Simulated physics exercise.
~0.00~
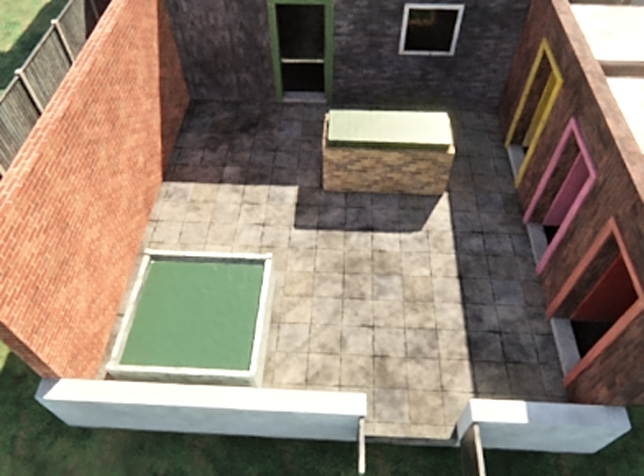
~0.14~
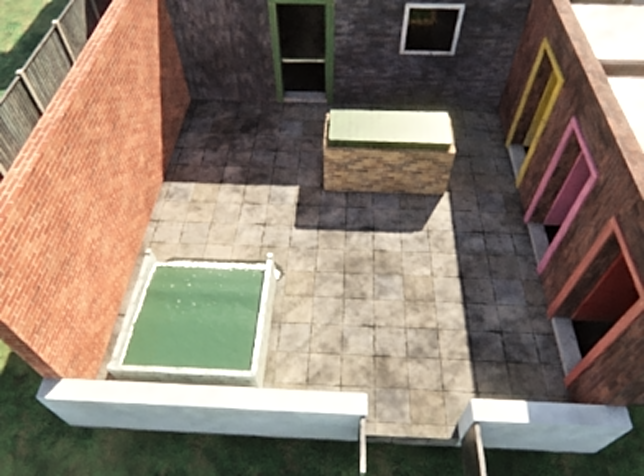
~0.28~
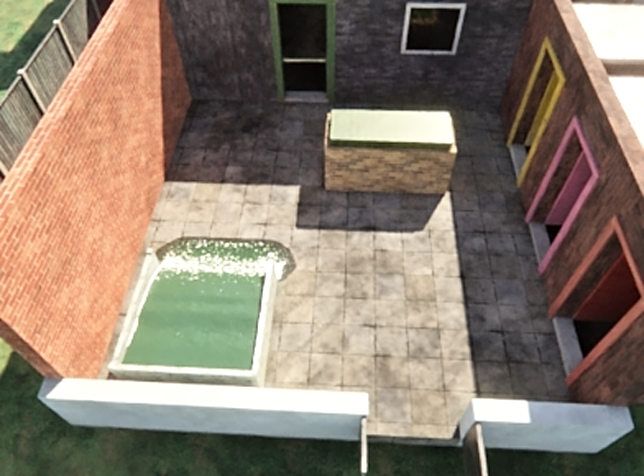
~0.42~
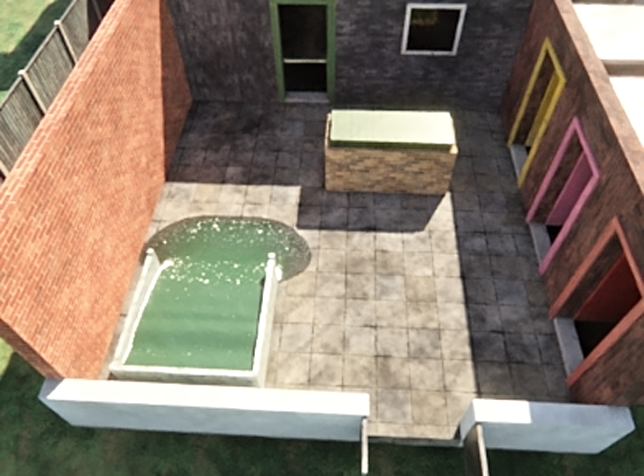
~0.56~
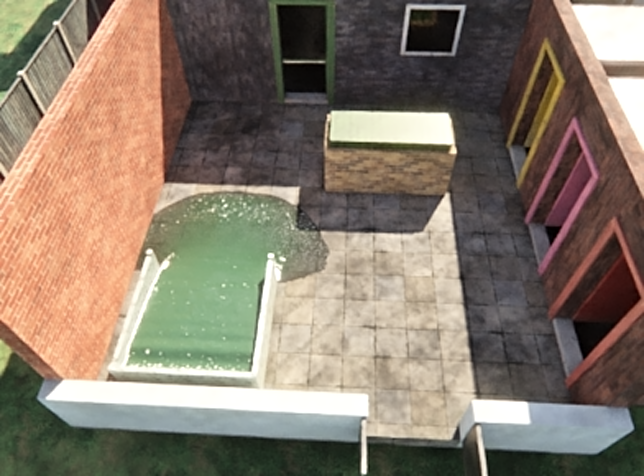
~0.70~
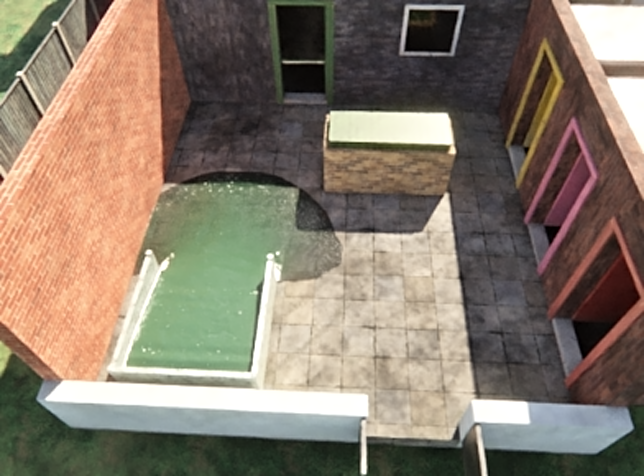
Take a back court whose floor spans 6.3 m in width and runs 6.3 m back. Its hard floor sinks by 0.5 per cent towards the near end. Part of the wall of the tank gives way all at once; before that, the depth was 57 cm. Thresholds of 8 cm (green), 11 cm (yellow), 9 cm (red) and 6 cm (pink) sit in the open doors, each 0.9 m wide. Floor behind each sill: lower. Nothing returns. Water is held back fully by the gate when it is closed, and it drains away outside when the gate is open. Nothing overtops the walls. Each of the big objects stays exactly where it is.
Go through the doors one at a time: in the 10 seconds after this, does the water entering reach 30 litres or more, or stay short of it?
Going through them: The green door reaches it; the yellow door stays short; the red door stays short; the pink door stays short.
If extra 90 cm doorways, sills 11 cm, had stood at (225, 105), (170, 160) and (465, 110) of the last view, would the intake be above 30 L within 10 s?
Per doorway, in order: Sufficient / insufficient / insufficient.
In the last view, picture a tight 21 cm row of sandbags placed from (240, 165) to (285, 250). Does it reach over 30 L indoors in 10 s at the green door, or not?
Then, at green, the limit is respected.
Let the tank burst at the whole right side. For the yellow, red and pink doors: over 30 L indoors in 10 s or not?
In that case, yellow door: Less than that, red door: More than that, pink door: More than that.
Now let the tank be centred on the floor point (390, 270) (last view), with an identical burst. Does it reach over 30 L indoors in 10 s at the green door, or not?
Well, green ends up inside the mark.
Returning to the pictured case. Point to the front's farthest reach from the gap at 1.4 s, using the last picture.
About pixel (278, 104).
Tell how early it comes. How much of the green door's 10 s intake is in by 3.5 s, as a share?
Some 70 in a hundred.
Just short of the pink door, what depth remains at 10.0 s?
I'd put it at around 3.0 cm deep.
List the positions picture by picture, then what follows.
In the first picture, the tank at (197, 311) is whole and still, 57 cm deep.
In the second picture, the front is at (279, 277), 1.0 m from the gap on the tank's far side; 0.4 m2 of floor is under water; 57 cm left at the back of the tank.
In the third picture, water pours out on the tank's far side and has run 1.1 m, to (287, 255); typically 10 cm deep outside, 57 cm at the tank's back.
In the fourth picture, the front is at (300, 244), 1.4 m from the gap on the tank's far side; 2.5 m2 of floor is under water; 56 cm left at the back of the tank.
In the fifth picture, the front is at (272, 199), 1.8 m from the gap on the tank's far side; 4.1 m2 of floor is under water; 49 cm left at the back of the tank.
In the sixth picture, water pours out on the tank's far side and has run 2.3 m, to (265, 177); typically 6 cm deep outside, 49 cm at the tank's back.
After 1.4 s water covers 35 % of the floor and is deepest (22 cm) near (204, 269); green door not reached, yellow door not reached, red door not reached, pink door not reached.
After 2.2 s water covers 40 % of the floor and is deepest (35 cm) near (189, 107); green door 19 cm at the sill, 12 L in, yellow door not reached, red door not reached, pink door not reached.
After 3.5 s water covers 50 % of the floor and is deepest (22 cm) near (209, 131); green door 19 cm at the sill, 86 L in, yellow door not reached, red door not reached, pink door 3 cm at the sill, 0 L in.
After 6.0 s water covers 65 % of the floor and is deepest (18 cm) near (497, 139); green door 7 cm at the sill, 121 L in, yellow door 13 cm at the sill, 1 L in, red door 2 cm at the sill, 0 L in, pink door 3 cm at the sill, 0 L in.
After 10.0 s water covers 90 % of the floor and is deepest (10 cm) near (565, 426); green door 3 cm at the sill, 121 L in, yellow door 6 cm at the sill, 6 L in, red door 3 cm at the sill, 0 L in, pink door 3 cm at the sill, 0 L in.
